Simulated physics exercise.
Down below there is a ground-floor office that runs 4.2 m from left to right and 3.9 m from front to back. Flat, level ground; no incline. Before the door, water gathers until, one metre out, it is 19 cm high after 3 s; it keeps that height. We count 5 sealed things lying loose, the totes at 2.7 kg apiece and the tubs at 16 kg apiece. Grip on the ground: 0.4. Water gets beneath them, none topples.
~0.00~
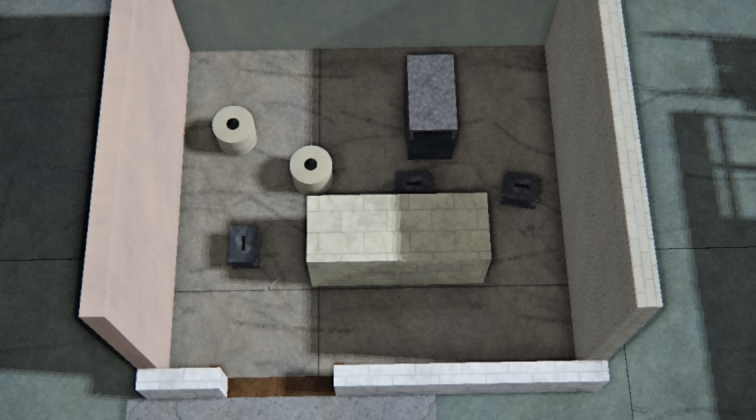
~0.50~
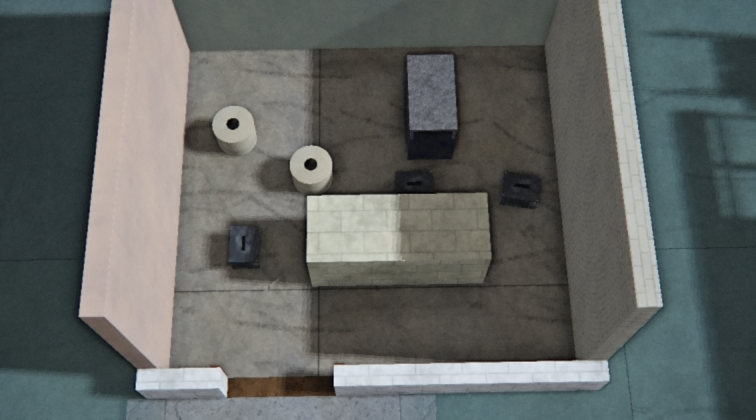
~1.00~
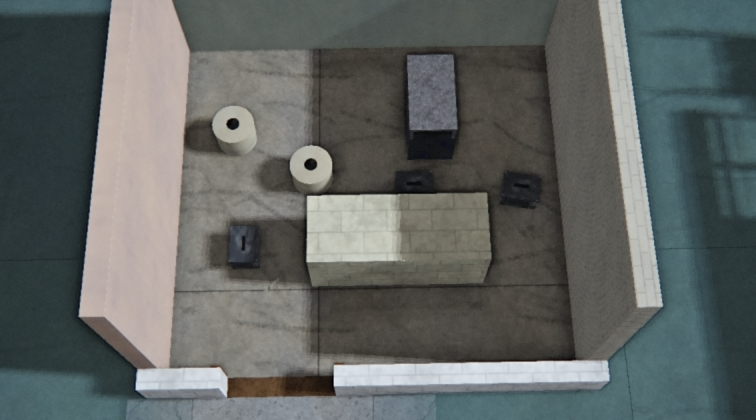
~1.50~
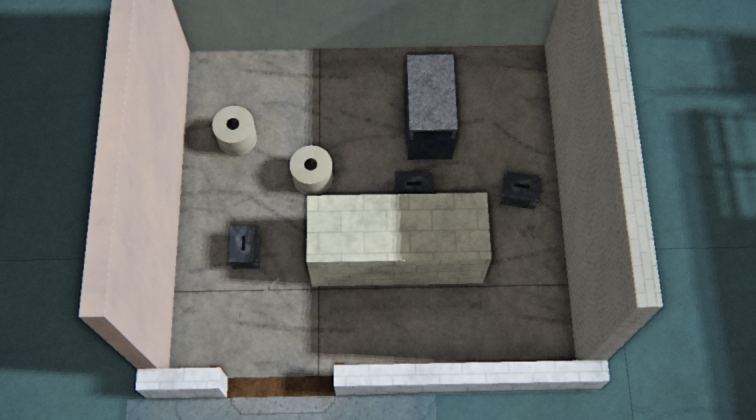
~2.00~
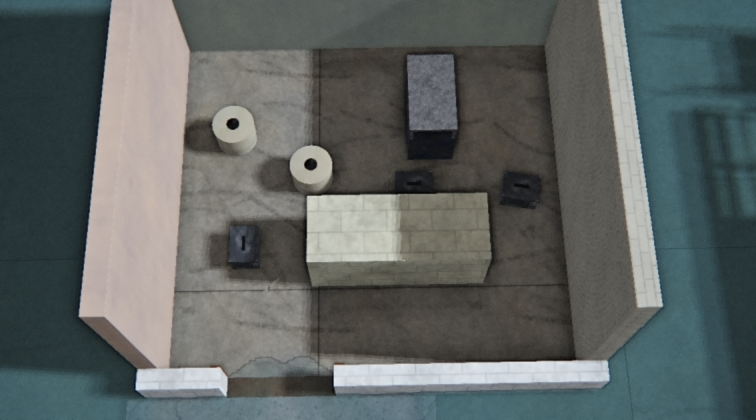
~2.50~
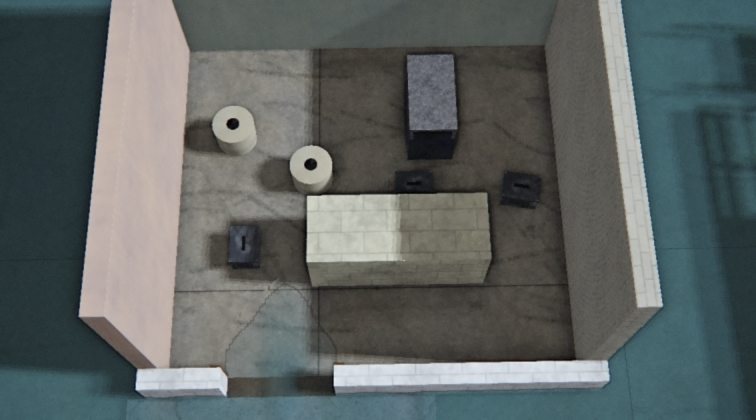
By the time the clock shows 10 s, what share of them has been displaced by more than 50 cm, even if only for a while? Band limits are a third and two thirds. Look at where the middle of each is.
The share is two thirds or more.
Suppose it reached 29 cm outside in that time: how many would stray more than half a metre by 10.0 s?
It would come to 4 of them.
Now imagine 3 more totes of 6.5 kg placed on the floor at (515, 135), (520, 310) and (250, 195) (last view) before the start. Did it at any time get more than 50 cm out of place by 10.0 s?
Respectively, lower, higher and higher.
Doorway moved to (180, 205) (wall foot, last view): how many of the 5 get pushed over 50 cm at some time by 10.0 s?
Then the count would be 4.
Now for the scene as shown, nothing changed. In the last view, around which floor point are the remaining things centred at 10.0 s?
Near (365, 124).
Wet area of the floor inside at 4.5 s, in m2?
Roughly 6.5 m2.
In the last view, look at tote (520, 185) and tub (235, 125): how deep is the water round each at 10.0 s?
Some 7 cm at the first, some 9 cm at the second.
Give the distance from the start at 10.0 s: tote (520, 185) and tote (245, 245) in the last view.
In that order: 100 cm, 200 cm.
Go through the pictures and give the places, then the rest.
A tote at (522, 186) rests on the ground; a tub at (311, 165), on the bottom; water covers 0.0 m2; 0 of 5 have shifted, in the first frame.
A tote at (522, 186), on the bottom; a tub at (311, 165), on the bottom; water covers 0.0 m2; 0 of 5 have shifted, in the second frame.
A tote at (522, 186) rests on the ground; a tub at (311, 165), on the bottom; 0.0 m2 under water; 0 of 5 have shifted, in the third frame.
A tote at (522, 186), on the bottom; a tub at (311, 165), on the bottom; water covers 0.0 m2; 0 of 5 have shifted, in the fourth frame.
A tote at (522, 186) rests on the ground; a tub at (311, 165), on the bottom; water covers 0.1 m2; 0 of 5 have shifted, in the fifth frame.
A tote at (522, 186), on the bottom; a tub at (311, 165), on the bottom; water covers 0.7 m2; 0 of 5 have shifted, in the sixth frame.
After 3.5 s 0 of 5 are over 50 cm from their spots; 0 afloat.
After 4.5 s 1 of 5 are over 50 cm from their spots; 1 afloat.
After 7.0 s 2 of 5 are over 50 cm from their spots; 1 afloat.
After 10.0 s 4 of 5 are over 50 cm from their spots, and 4 have been at some point; 3 afloat.
